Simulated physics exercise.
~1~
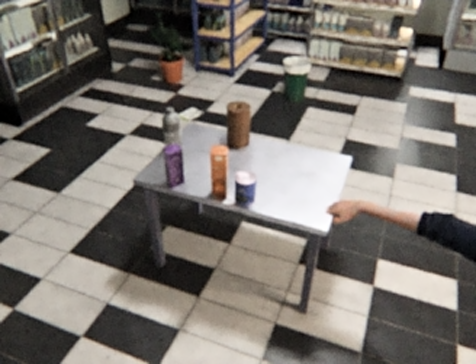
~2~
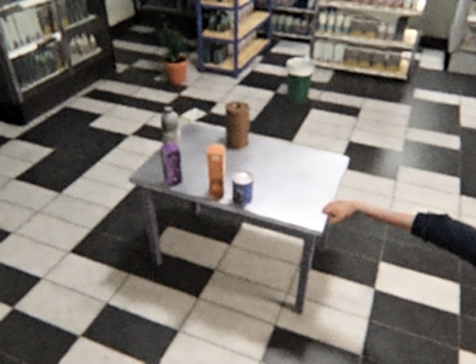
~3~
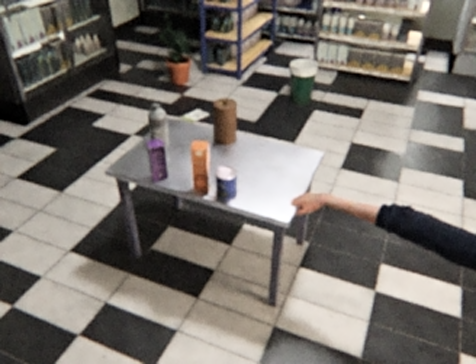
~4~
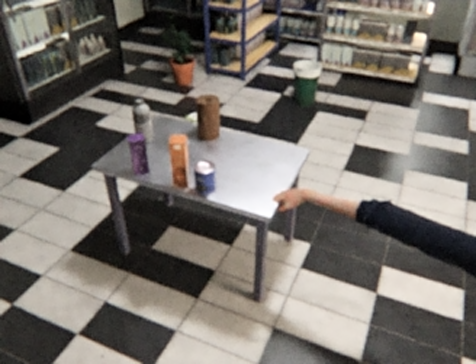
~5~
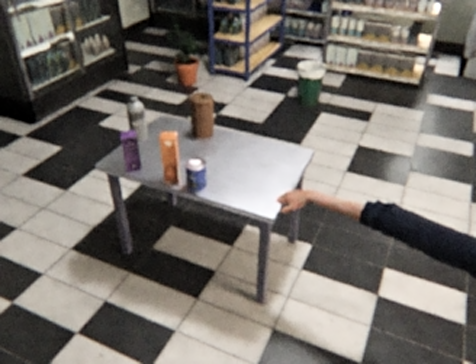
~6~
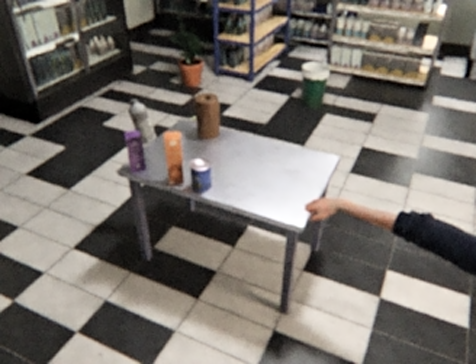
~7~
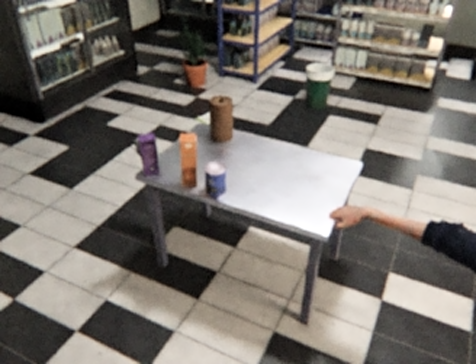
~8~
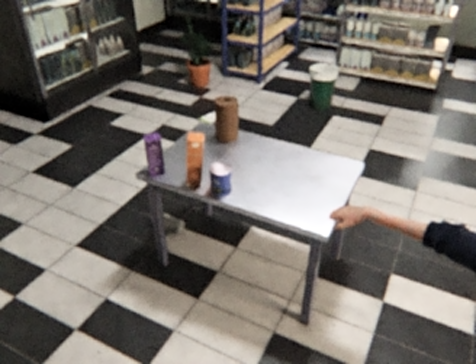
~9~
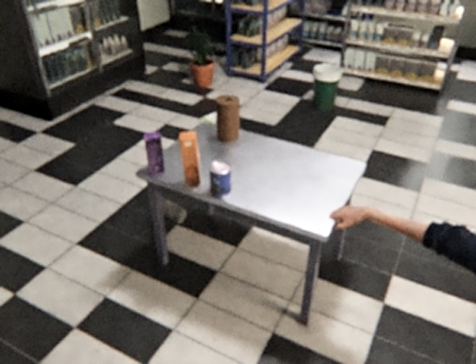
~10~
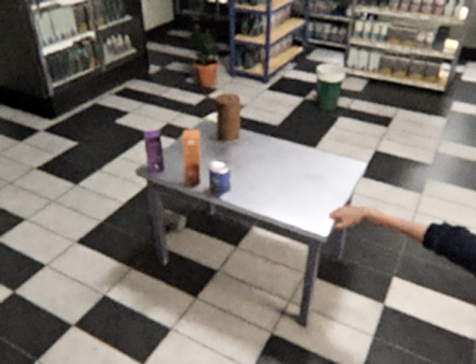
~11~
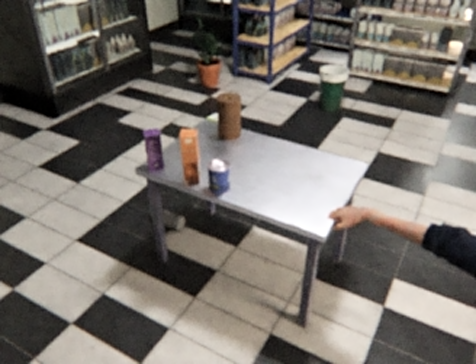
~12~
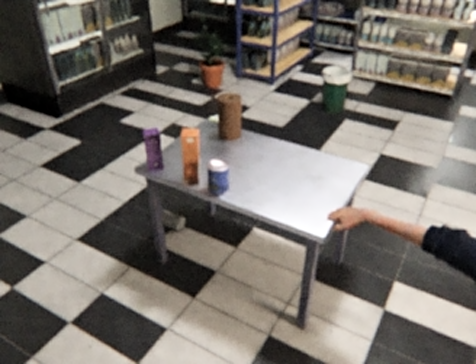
At the start, a hand grips the right corner of a small table on a checkered floor, with a grey bottle, purple carton, orange carton, blue tin and brown roll standing on top. The hand pushes the table to the left, and the objects travel along with it. After a brief stop, the arm pulls the table back to the right, and the grey bottle leans at the left edge. It drops off that side and lands on the floor beneath the table. The bottle ends lying on its side, while the other four things remain upright on the tabletop.
